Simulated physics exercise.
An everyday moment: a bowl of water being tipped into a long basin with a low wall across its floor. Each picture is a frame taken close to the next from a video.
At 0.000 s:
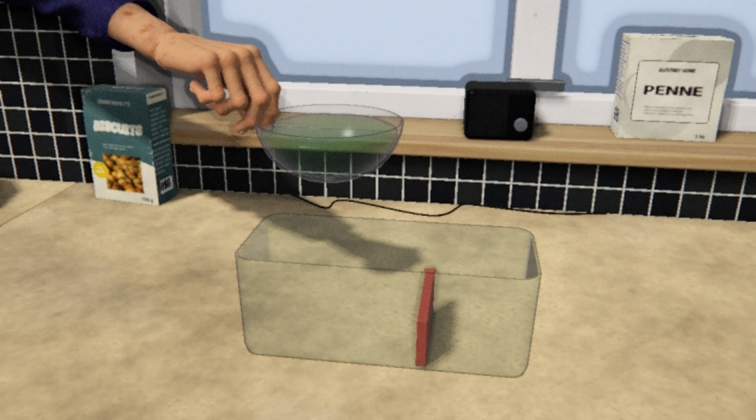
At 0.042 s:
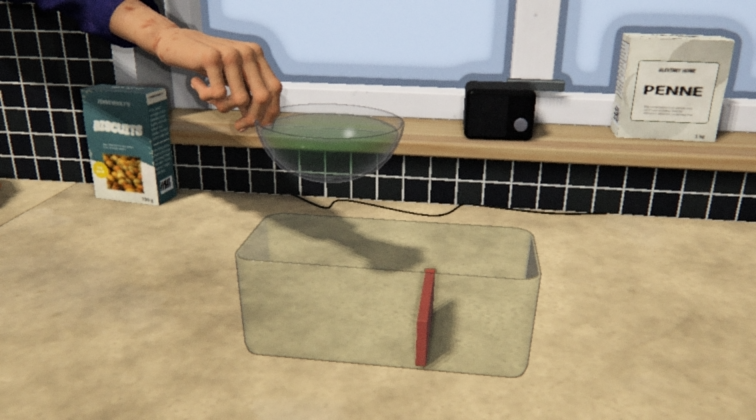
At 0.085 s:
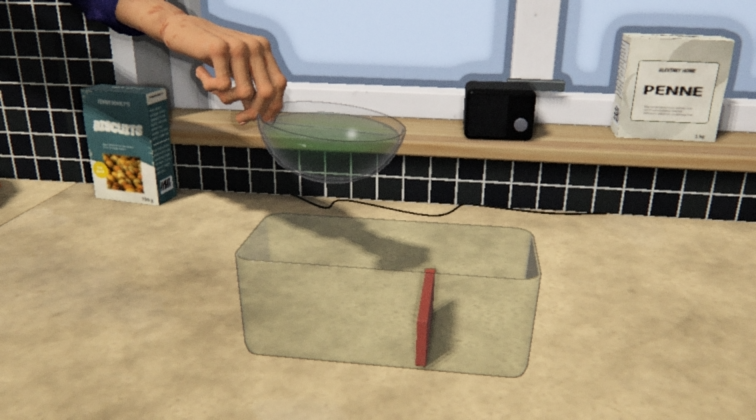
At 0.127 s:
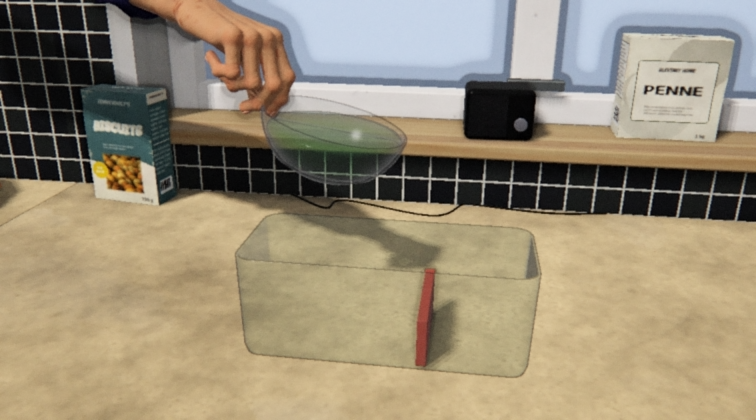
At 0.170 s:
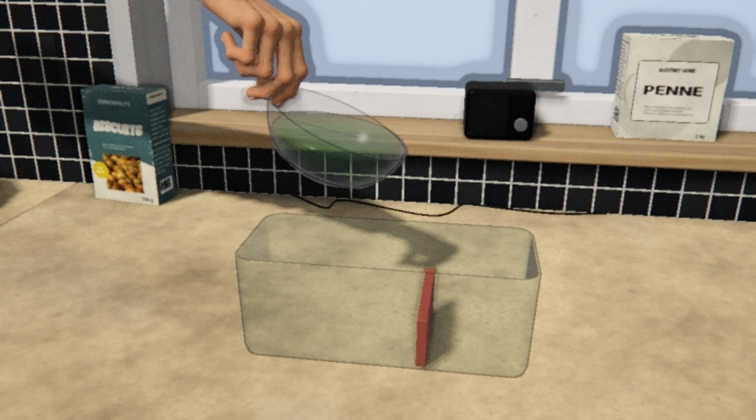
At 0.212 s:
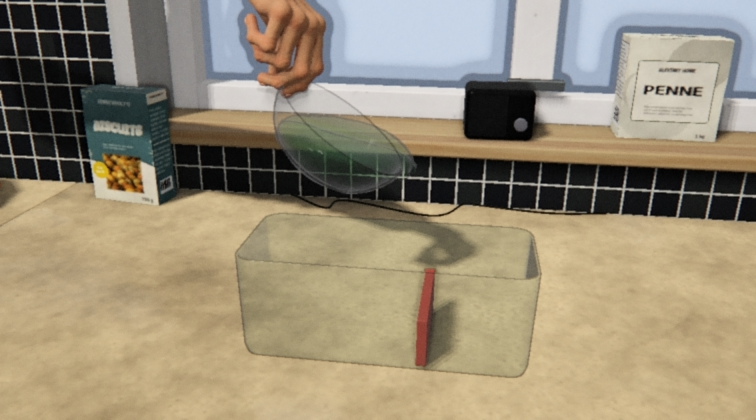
A hand tilting a clear glass bowl of green liquid steadily to the right above a transparent basin with a red divider.
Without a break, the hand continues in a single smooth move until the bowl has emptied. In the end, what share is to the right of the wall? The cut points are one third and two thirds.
Seems the share right of the wall stays inside the range of a third to two thirds.
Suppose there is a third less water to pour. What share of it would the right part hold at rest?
Estimated share: Close to 40 per cent.
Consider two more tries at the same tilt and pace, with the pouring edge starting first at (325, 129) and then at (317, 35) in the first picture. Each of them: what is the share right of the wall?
Close to 5 % for the first start and close to 10 % for the second.
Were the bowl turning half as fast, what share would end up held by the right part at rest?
I'd estimate some 70 percent.
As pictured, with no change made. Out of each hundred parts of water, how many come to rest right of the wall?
I'd put it at about 50 per cent.
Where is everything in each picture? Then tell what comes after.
It leans 0°; its right rim is at (402, 125); the water meets the walls at (264, 125) and (400, 131); the long basin's rim runs from (252, 235) to (536, 254); the wall's top is at (427, 294), in the first picture.
It leans 2°; its right rim is at (403, 127); the water meets the walls at (264, 124) and (400, 132), in the second picture.
It leans 7°; its right rim is at (404, 133); the water meets the walls at (267, 120) and (401, 135), in the third picture.
It leans 14°; its right rim is at (405, 143); the water meets the walls at (270, 117) and (403, 139), in the fourth picture.
It leans 25°; its right rim is at (405, 157); the water meets the walls at (276, 116) and (396, 146); 3 per cent is over the edge, in the fifth picture.
It leans 36°; its right rim is at (401, 171); the water meets the walls at (281, 119) and (383, 149); 11 per cent is over the edge, in the sixth picture.
By 0.46 s the tilt is 103° and 1 per cent is still to pour, 33 is left of the wall and 52 right of it.
By 0.64 s the tilt is 109° and 0 per cent is still to pour, 42 is left of the wall and 39 right of it.
By 0.83 s the tilt is 109° and 0 per cent is still to pour, 45 is left of the wall and 48 right of it.
By 1.04 s the tilt is 109° and 0 per cent is still to pour, 47 is left of the wall and 48 right of it.
At rest 47 per cent lies left of the wall, 48 right of it and 5 outside.
